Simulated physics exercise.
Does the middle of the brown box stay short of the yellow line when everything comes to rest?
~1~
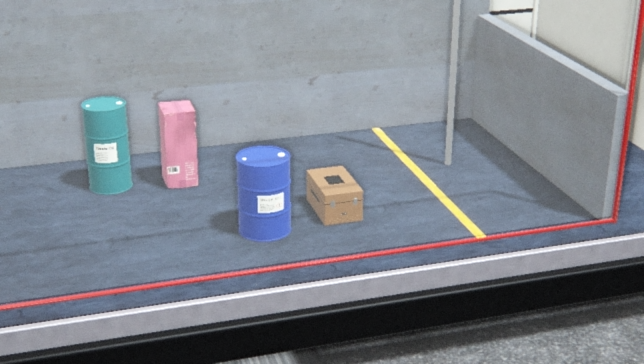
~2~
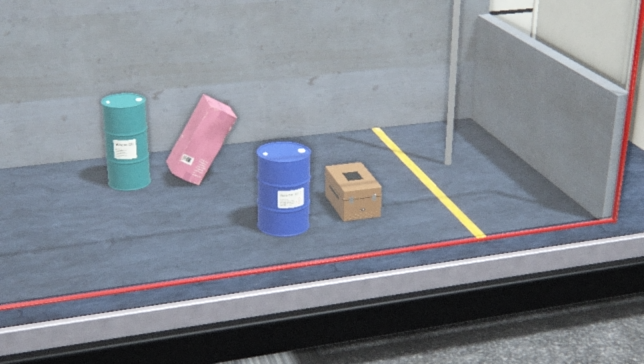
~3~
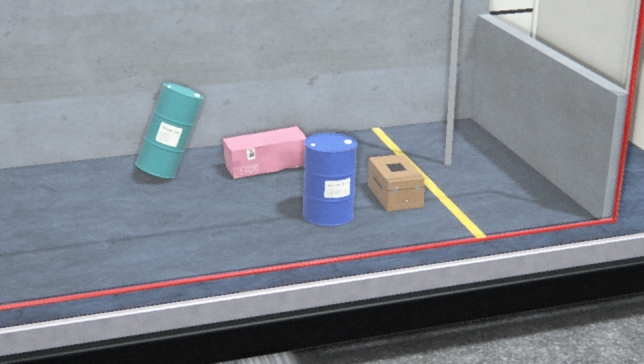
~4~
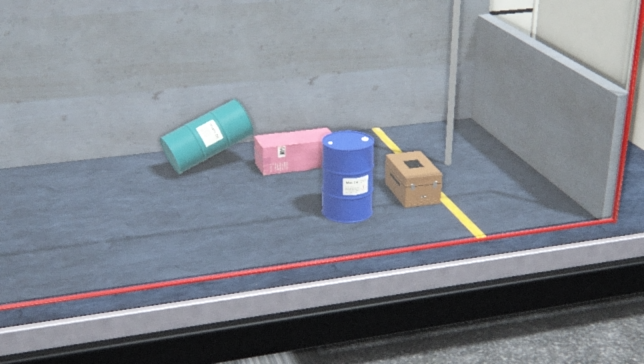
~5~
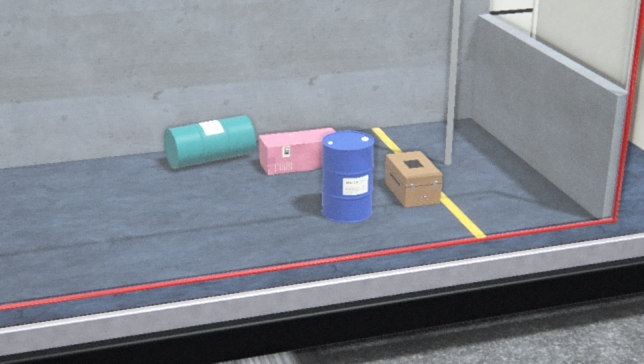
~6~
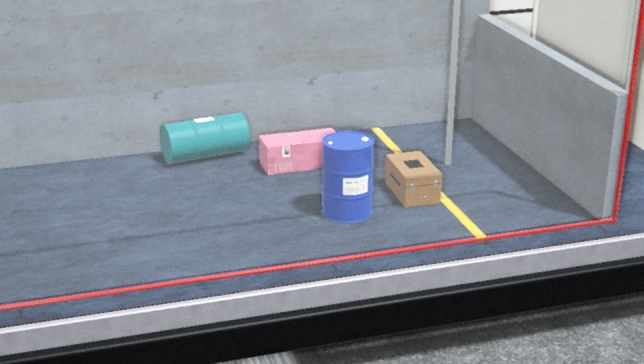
Yes, the brown box slides right up to the yellow line but comes to rest with its middle still short of it, on the left side.
